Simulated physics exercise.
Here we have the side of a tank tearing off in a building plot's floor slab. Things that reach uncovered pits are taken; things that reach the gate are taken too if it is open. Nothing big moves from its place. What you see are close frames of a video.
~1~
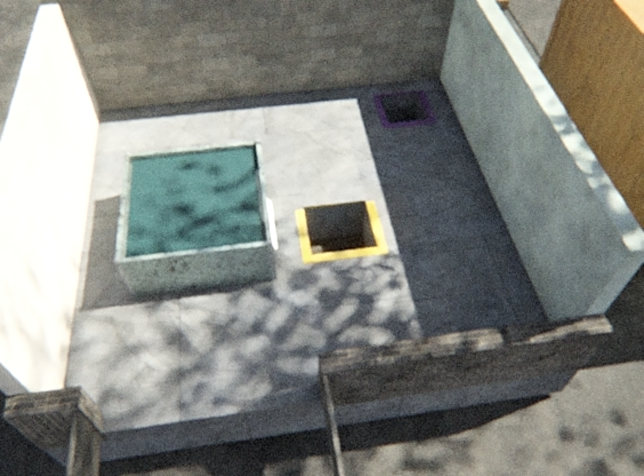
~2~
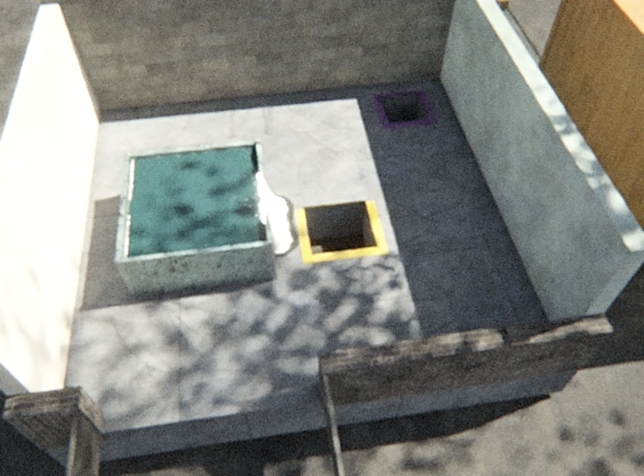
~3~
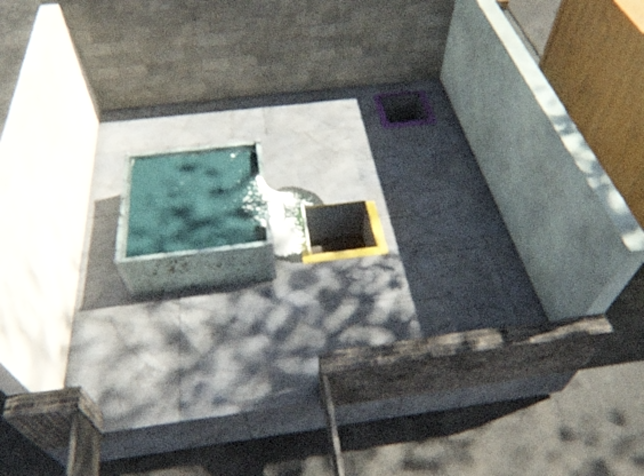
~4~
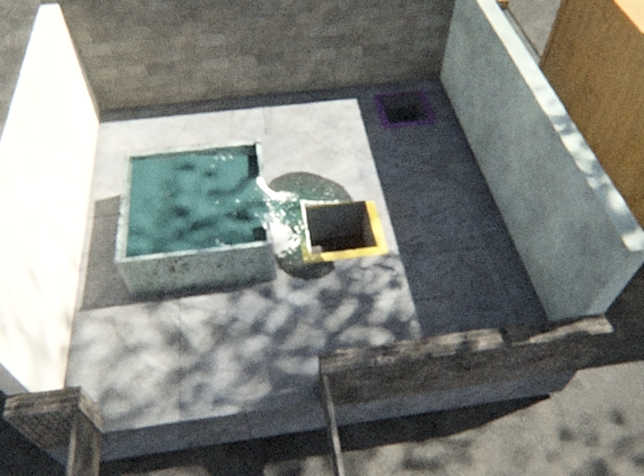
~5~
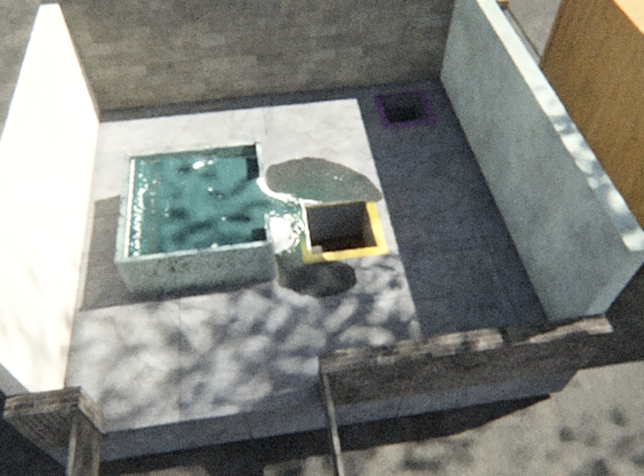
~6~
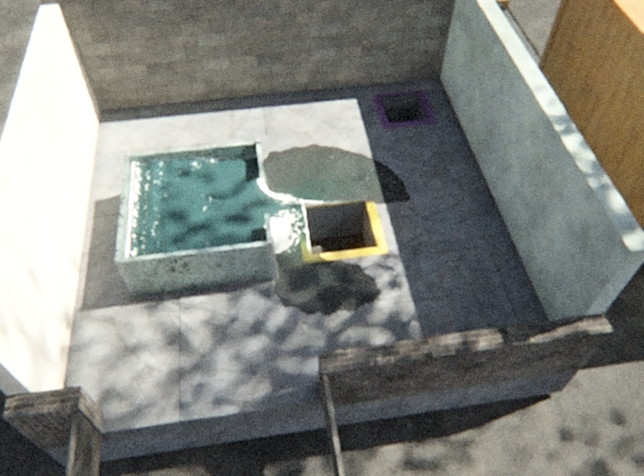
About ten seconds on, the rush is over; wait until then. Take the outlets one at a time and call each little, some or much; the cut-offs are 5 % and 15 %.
In order: The gate catches little; the yellow pit catches much; the purple pit catches some.
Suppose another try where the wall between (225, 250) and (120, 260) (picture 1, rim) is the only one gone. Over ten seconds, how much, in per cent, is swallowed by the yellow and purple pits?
Per cent: Yellow 0, purple 0.
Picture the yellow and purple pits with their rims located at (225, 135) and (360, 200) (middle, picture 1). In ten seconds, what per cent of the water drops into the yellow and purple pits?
Yellow: 2 %; purple: 45 %.
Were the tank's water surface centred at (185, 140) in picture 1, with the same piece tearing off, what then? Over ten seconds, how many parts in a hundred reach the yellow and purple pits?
Ten seconds on: Yellow pit 14 percent, purple pit 35 percent.
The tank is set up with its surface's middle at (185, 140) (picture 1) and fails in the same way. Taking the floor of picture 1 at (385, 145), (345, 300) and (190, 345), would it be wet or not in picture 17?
In sequence: Inundated, next unflooded, then unflooded.
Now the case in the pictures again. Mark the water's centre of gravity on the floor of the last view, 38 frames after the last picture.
Point: (276, 224).
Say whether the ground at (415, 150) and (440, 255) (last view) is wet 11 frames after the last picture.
As listed: Swamped; unwetted.
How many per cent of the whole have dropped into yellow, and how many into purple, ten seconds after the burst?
Roughly 66 percent first, and 8 percent second.
A moment on, water covers 20 % of the floor; the gate 0 %, the yellow pit 22 %, the purple pit 0 %.
Next, water covers 20 % of the floor; the gate 0 %, the yellow pit 33 %, the purple pit 1 %.
Then, water covers 25 % of the floor; the gate 0 %, the yellow pit 45 %, the purple pit 3 %.
Later, water covers 30 % of the floor; the gate 0 %, the yellow pit 57 %, the purple pit 6 %.
In the end, water covers 30 % of the floor; the gate 0 %, the yellow pit 67 %, the purple pit 8 %.
